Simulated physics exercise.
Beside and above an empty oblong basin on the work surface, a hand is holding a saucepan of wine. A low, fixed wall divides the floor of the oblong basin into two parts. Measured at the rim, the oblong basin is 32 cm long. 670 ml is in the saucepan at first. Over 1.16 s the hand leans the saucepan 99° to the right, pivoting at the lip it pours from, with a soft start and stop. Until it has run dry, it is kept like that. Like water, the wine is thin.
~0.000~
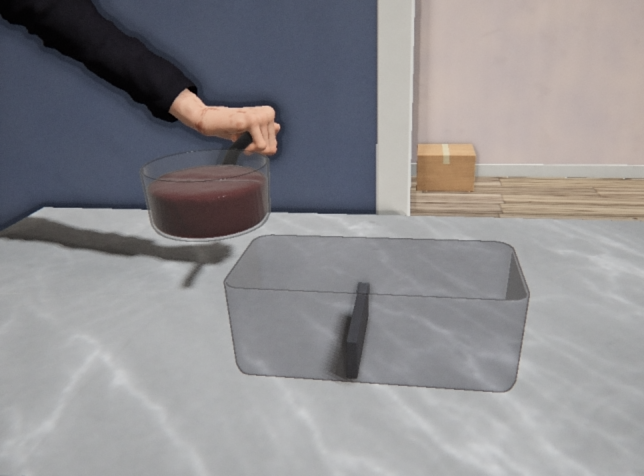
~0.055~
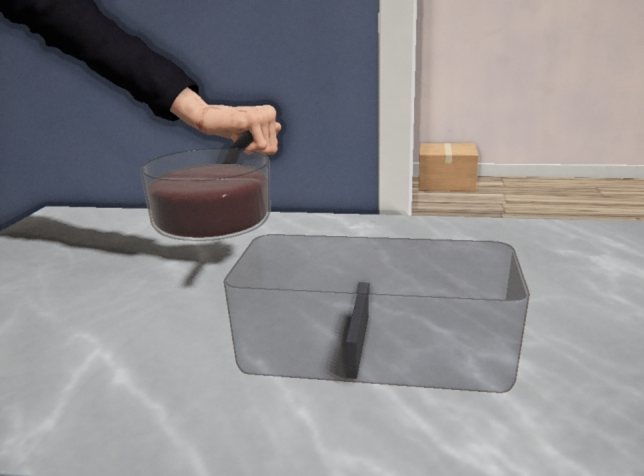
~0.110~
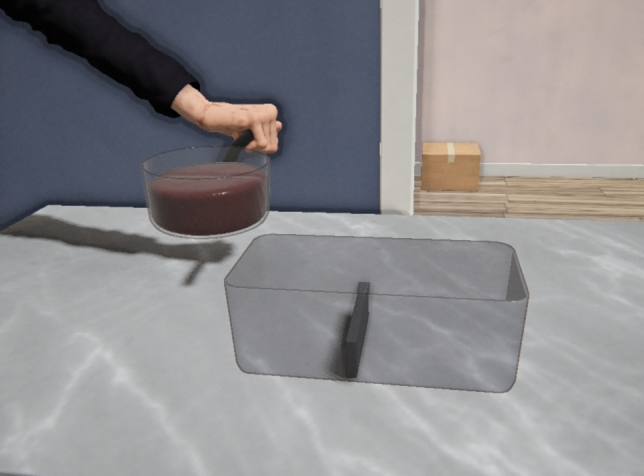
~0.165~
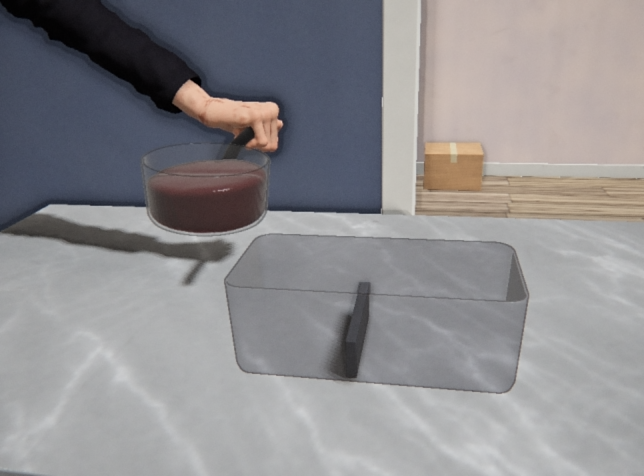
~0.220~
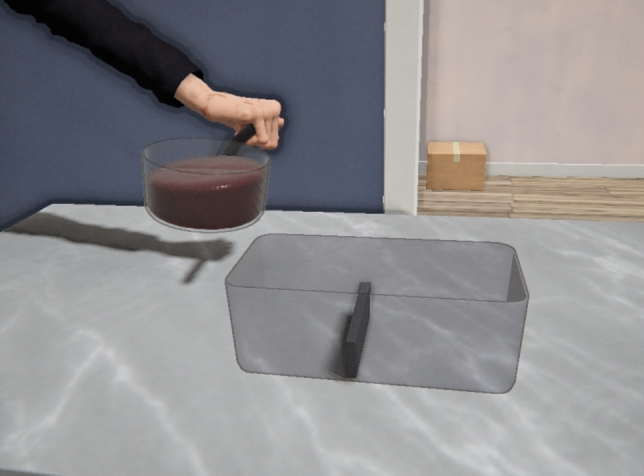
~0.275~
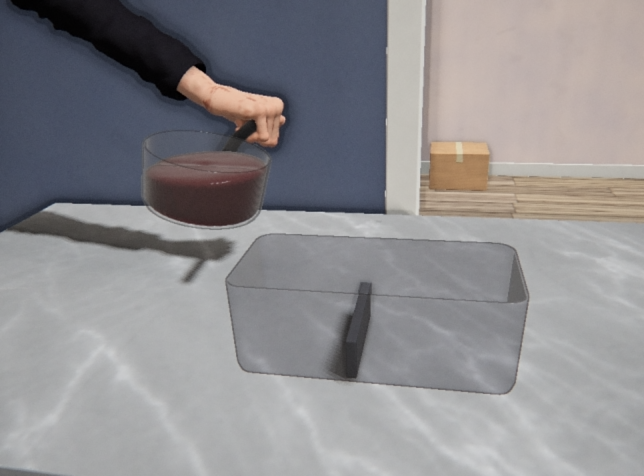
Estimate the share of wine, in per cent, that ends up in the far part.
About 52 per cent.
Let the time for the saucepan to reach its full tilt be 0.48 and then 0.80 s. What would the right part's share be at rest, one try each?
Around 65 per cent first, around 65 per cent next.
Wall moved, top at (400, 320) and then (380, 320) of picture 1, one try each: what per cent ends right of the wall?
I'd put it at about 5 per cent for the first and about 20 per cent for the second.
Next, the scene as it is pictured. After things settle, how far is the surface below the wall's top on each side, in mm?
Left 32 mm, right 34 mm.
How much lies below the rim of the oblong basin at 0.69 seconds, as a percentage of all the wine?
Some 7 per cent.
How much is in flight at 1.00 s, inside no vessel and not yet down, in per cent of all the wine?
Near 16 percent.
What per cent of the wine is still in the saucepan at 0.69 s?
At that time about 62 in a hundred parts are still held.
Then, 0.69 s in, the tilt is 64° and 62 per cent is still to pour, 7 is left of the wall and 0 right of it.
Then, 1.00 s in, the tilt is 94° and 13 per cent is still to pour, 26 is left of the wall and 45 right of it.
Then, 1.31 s in, the tilt is 99° and 1 per cent is still to pour, 45 is left of the wall and 51 right of it.
Then, 1.66 s in, the tilt is 99° and 0 per cent is still to pour, 47 is left of the wall and 52 right of it.
Finally, 47 per cent lies left of the wall, 52 right of it and 1 outside.
